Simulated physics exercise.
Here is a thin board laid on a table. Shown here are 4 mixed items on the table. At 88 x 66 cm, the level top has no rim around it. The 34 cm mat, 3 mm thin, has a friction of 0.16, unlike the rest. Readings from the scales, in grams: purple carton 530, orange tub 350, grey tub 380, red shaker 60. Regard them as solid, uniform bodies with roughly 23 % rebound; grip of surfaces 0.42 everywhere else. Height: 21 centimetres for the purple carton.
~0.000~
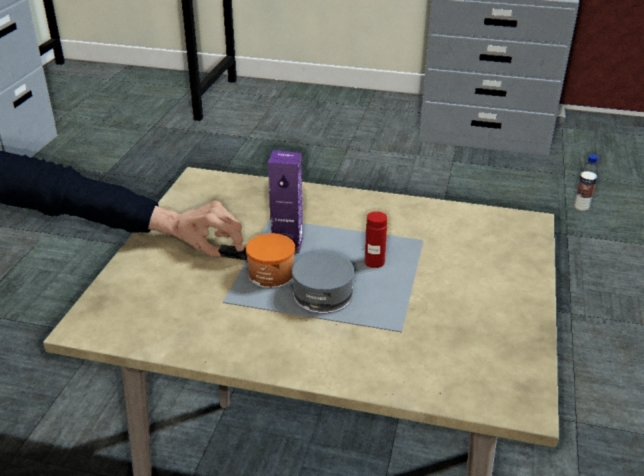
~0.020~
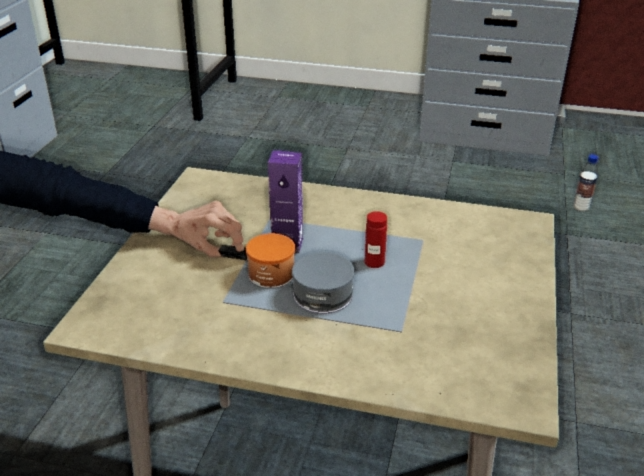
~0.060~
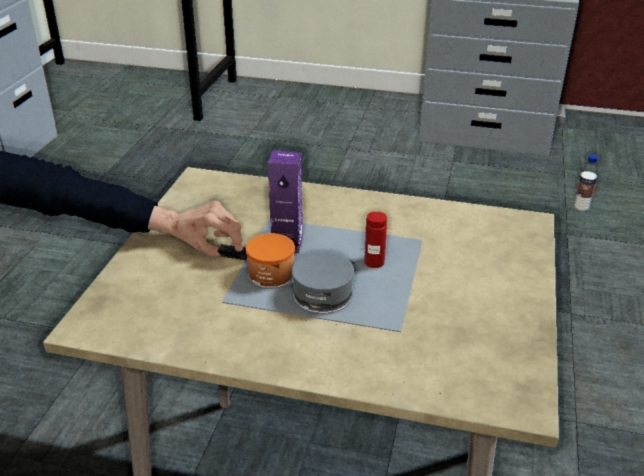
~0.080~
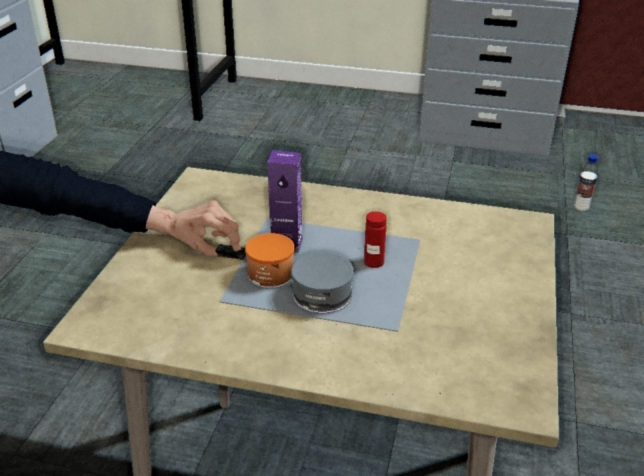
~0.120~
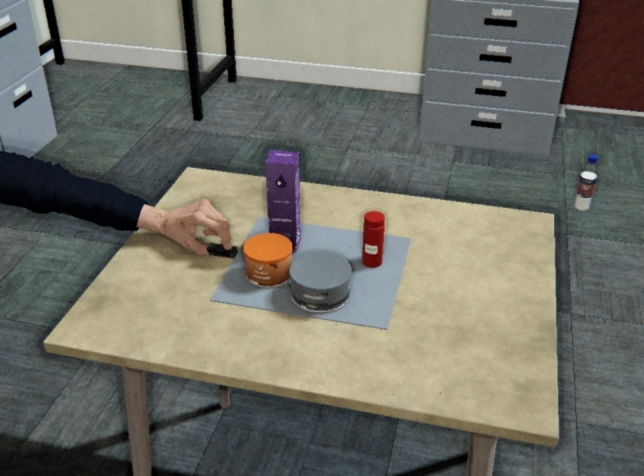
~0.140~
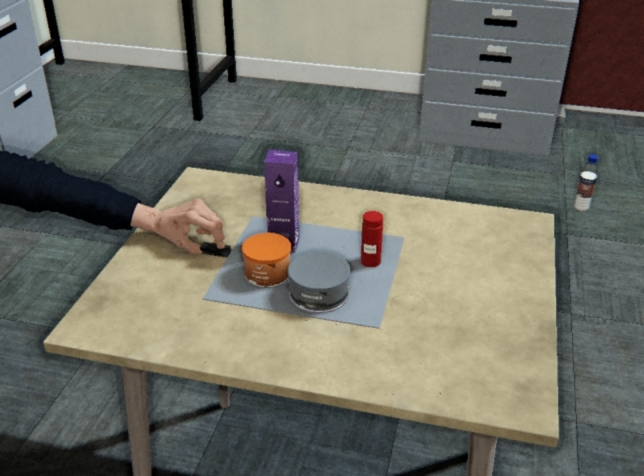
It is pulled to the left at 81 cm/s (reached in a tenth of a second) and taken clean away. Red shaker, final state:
It remains vertical.
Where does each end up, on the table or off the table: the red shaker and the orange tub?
The red shaker is kept in bounds, the orange tub is not kept in bounds.
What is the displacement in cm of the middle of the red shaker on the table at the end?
5 cm.
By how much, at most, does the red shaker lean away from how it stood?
12° at most.
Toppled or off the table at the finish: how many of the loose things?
I count 3.
Around 0.44 s, 28 cm of pull; red shaker at 13° to upright near (345, 235); orange tub shifted 13 cm; grey tub shifted 13 cm.
Around 0.74 s, 53 cm of pull; purple carton and orange tub now off the table; red shaker at 4° to upright near (353, 237); grey tub shifted 34 cm.
Around 1.04 s, 76 cm of pull; grey tub now off the table; red shaker shifted 5 cm near (351, 237).
Around 1.34 s, 78 cm of pull; red shaker shifted 5 cm near (351, 238).
Finally (1.9 s), off the table and tipped over, grey tub; off the table but upright, purple carton and orange tub; red shaker still in place (within 6 cm). Final places as that camera would see them, red shaker near (351, 238).
